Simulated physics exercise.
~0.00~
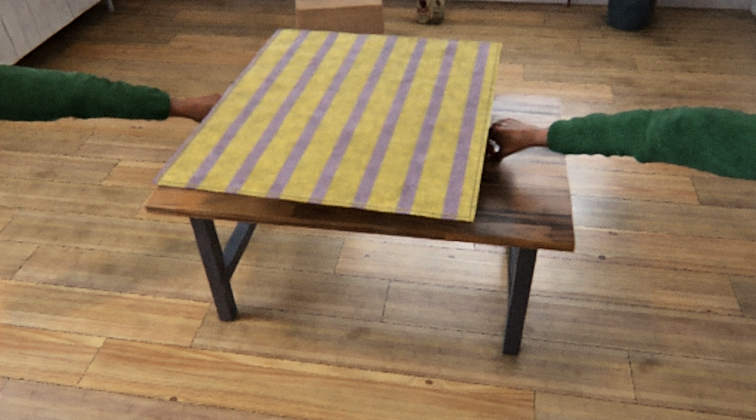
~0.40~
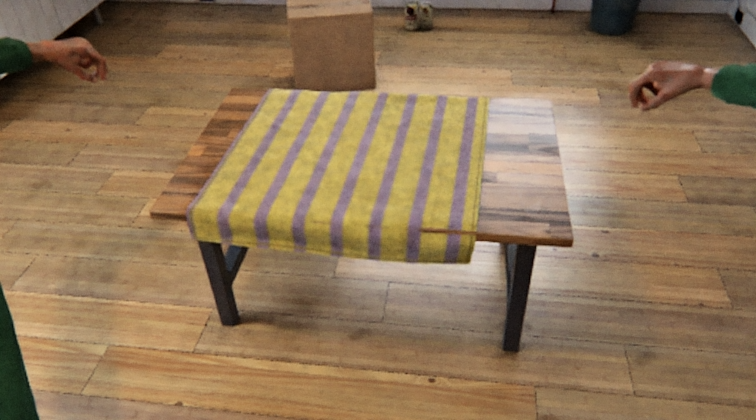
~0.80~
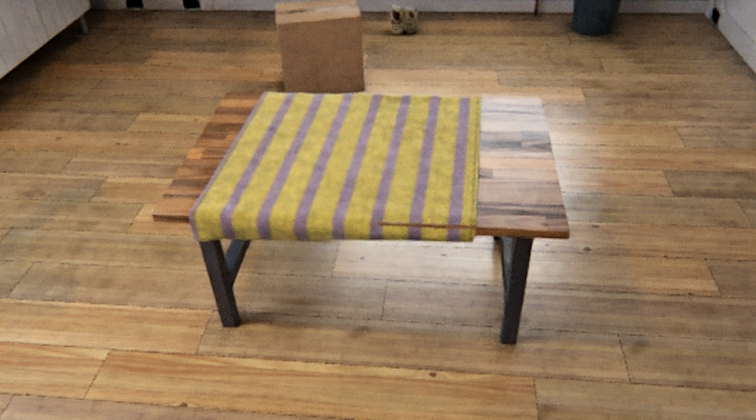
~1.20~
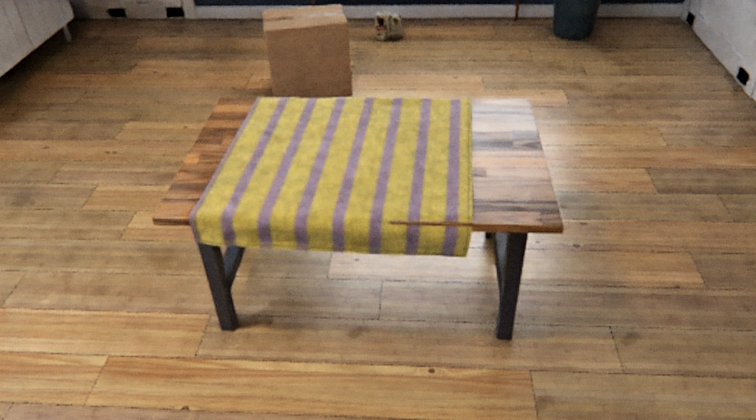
Two hands in green sleeves hold a yellow hand towel with purple stripes out flat above a low wooden table with dark metal legs, seen from above and in front in a room with a plank floor. A brown box, a pair of small shoes and a dark bucket stand behind it. The hands let go and draw apart as the towel drops onto the left and middle of the tabletop, its front edge folding down over the near side. The arms leave, and the view shifts slightly. The towel stays draped on the table, mostly on top.
